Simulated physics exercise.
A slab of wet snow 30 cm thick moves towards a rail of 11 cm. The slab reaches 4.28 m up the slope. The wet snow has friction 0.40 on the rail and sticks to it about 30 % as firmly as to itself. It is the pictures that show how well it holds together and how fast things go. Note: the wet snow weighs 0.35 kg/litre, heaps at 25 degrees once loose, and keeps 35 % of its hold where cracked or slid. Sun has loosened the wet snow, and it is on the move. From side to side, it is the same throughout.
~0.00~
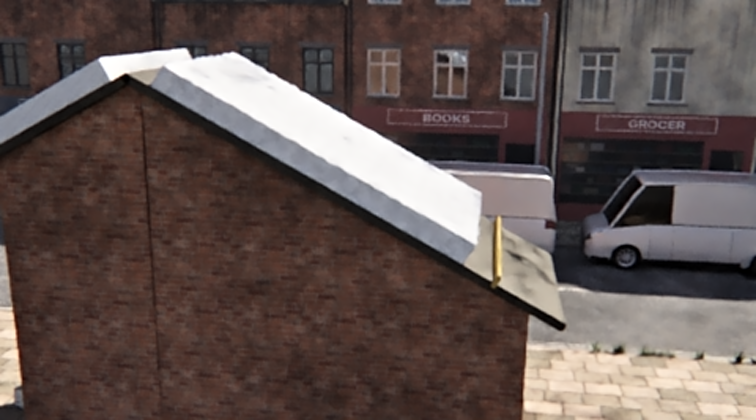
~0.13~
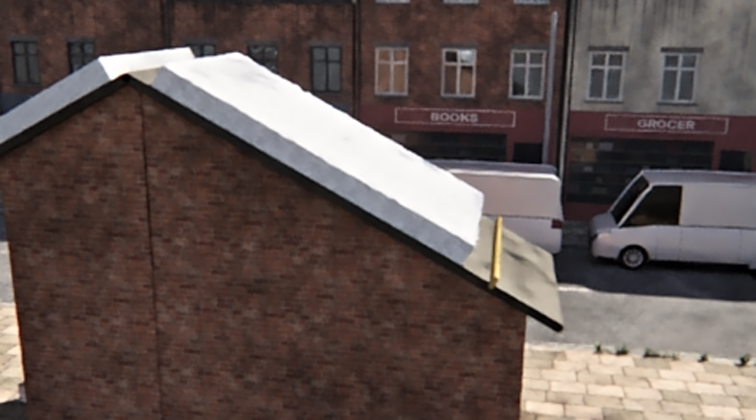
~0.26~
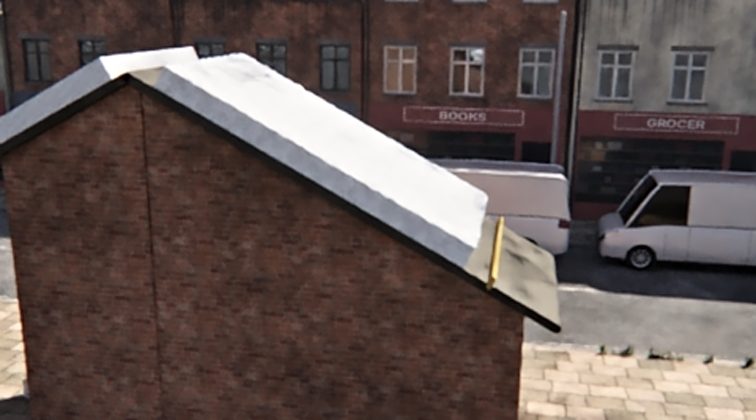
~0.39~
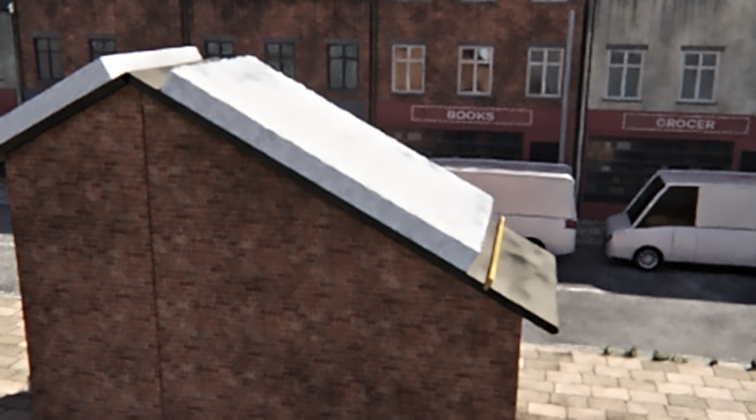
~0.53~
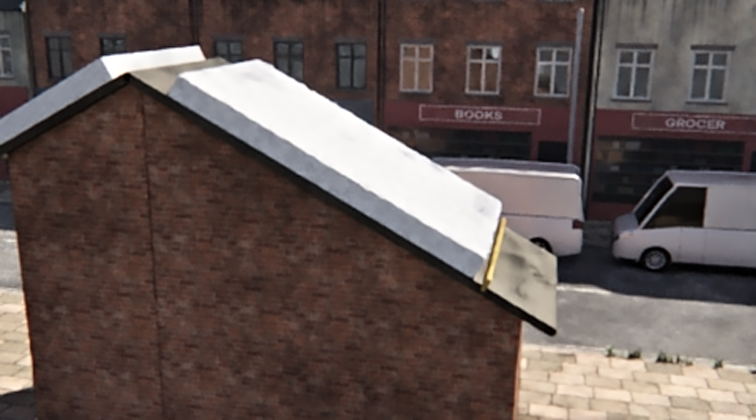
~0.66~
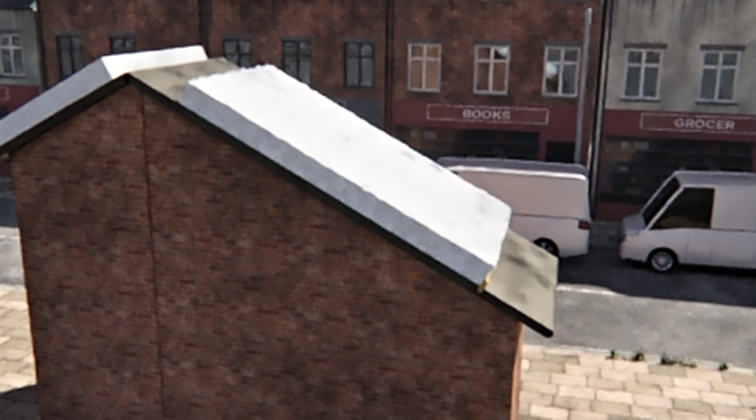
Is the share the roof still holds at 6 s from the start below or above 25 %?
Come 6 s, the roof's share sits north of 25 %.
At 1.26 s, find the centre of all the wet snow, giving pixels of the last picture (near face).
The middle sits at about (393, 218).
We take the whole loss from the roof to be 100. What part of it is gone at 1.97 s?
Reading: Approx. 40 per cent.
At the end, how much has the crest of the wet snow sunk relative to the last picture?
Roughly 1.2 m.
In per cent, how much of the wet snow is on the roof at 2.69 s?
Share noted: Around 60 %.
By 1.26 s, 100 % of the snow is on the roof.
By 1.97 s, 78 % of the snow is on the roof.
By 2.69 s, 60 % of the snow is on the roof.
By 3.40 s, 50 % of the snow is on the roof.
By 6.00 s, at the end, 45 % of the snow is on the roof.
